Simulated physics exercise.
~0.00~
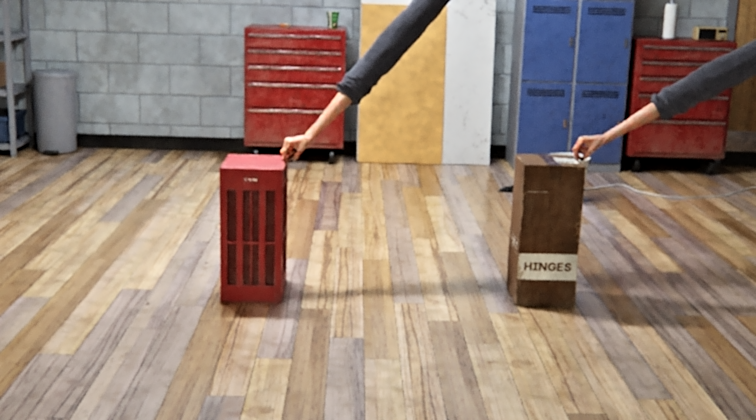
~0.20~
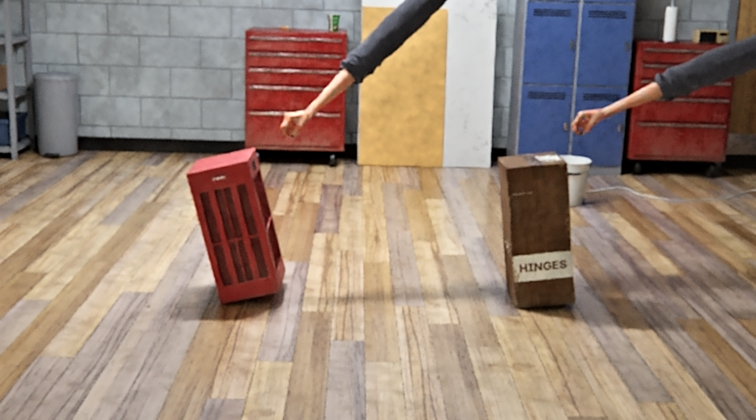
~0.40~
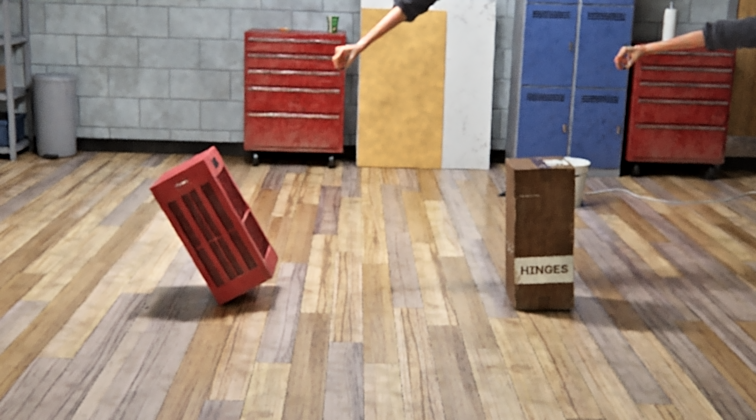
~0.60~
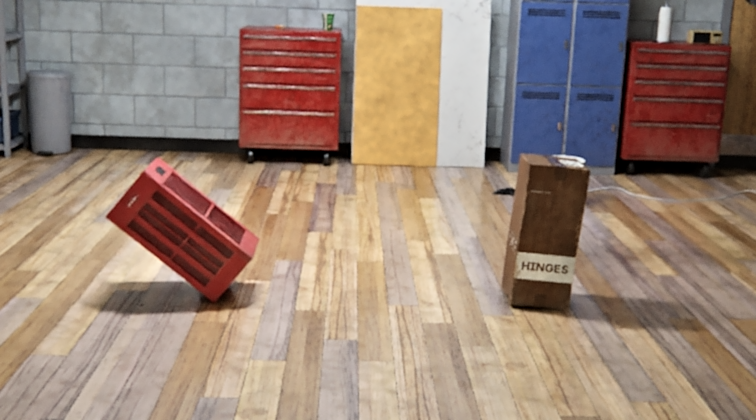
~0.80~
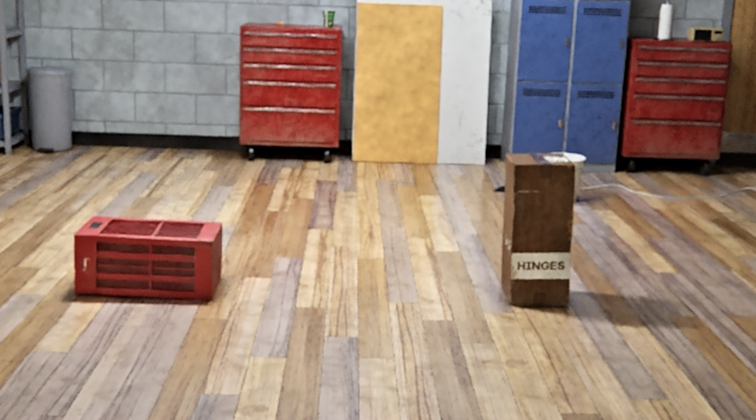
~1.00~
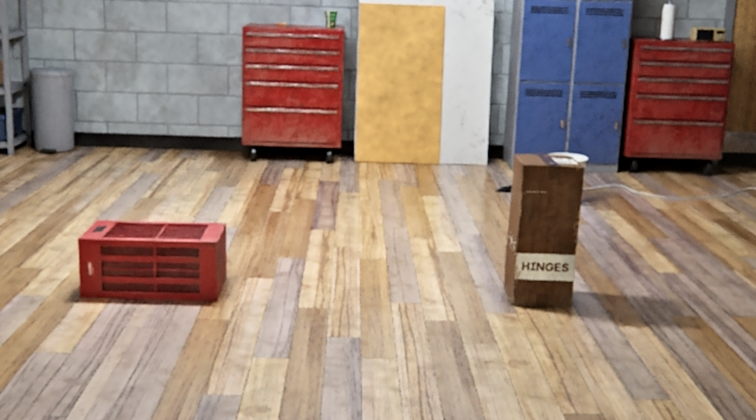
At the start, two hands reach in from the right and touch the tops of a red crate on the left and a brown parcel labelled "HINGES" on the right, both upright on a wooden floor. The hands let go and draw back as the crate leans to the left, while the parcel shifts only slightly. The crate keeps tipping further left after the arms leave, and the parcel stays standing with barely a wobble. The crate then drops onto its side. It ends lying still there, with the brown parcel upright.
